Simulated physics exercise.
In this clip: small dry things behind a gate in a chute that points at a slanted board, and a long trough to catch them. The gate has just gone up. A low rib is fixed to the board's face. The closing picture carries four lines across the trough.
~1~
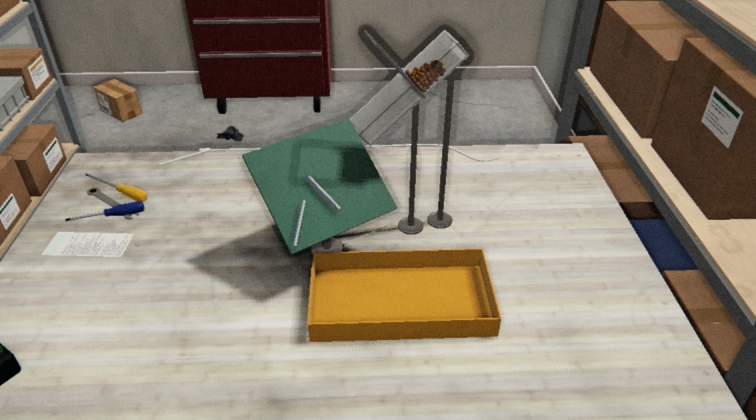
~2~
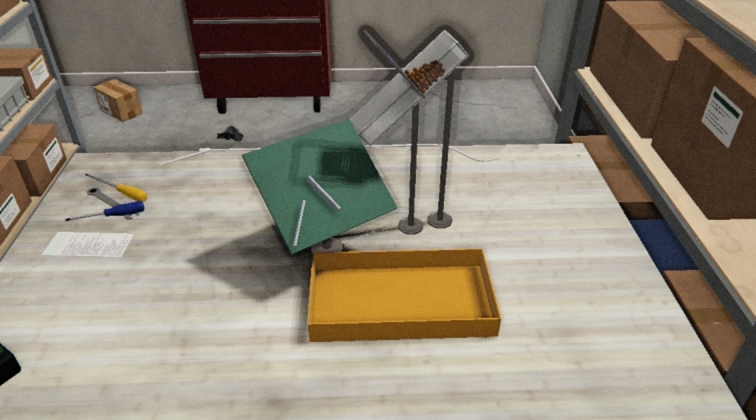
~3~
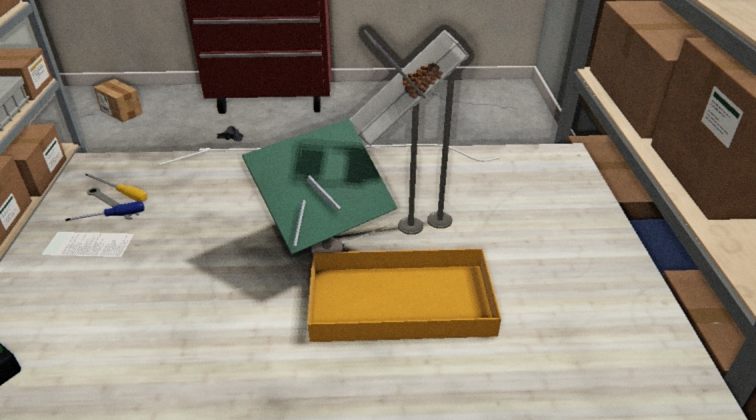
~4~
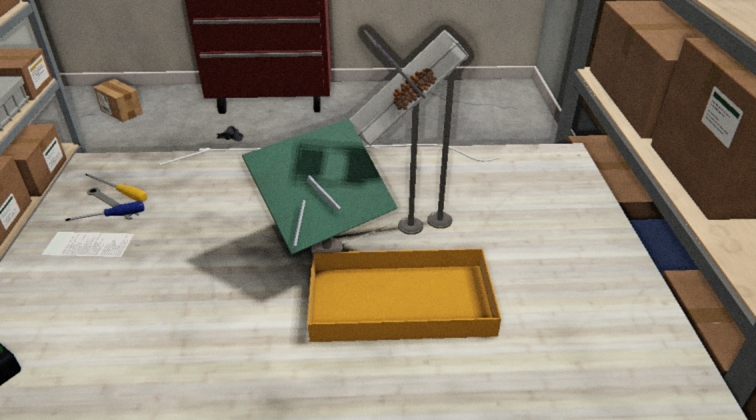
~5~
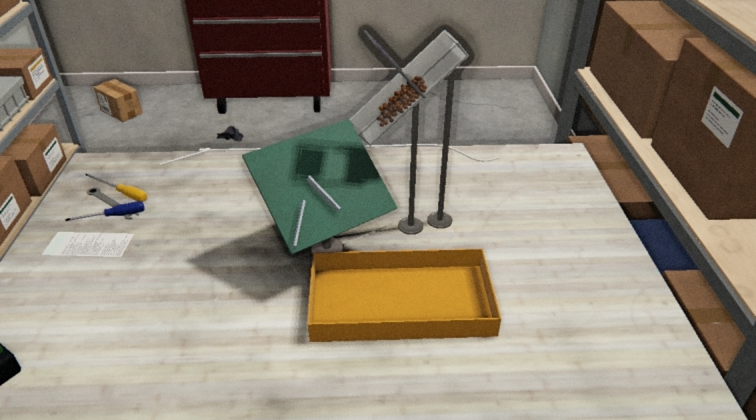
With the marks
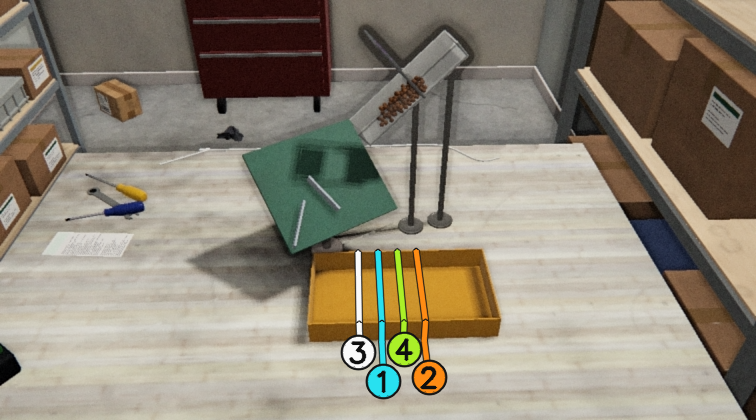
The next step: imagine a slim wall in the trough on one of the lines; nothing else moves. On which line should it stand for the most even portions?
1 is best.
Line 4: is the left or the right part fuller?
Left.
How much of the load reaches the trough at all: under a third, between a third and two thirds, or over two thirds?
It is over two thirds.
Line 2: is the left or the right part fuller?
The left side.
On the marked copy, line 1 crosses the front rim at (381, 322); line 2 crosses the front rim at (425, 320); line 3 crosses the front rim at (359, 322); line 4 crosses the front rim at (403, 321).
With 1, of what is caught, close to half on the left of the divider, close to half on the right.
With 2, of what is caught, all but a few on the left of the divider, only a few on the right.
With 3, of what is caught, a small share on the left of the divider, all but a few on the right.
With 4, of what is caught, all but a few on the left of the divider, only a few on the right.
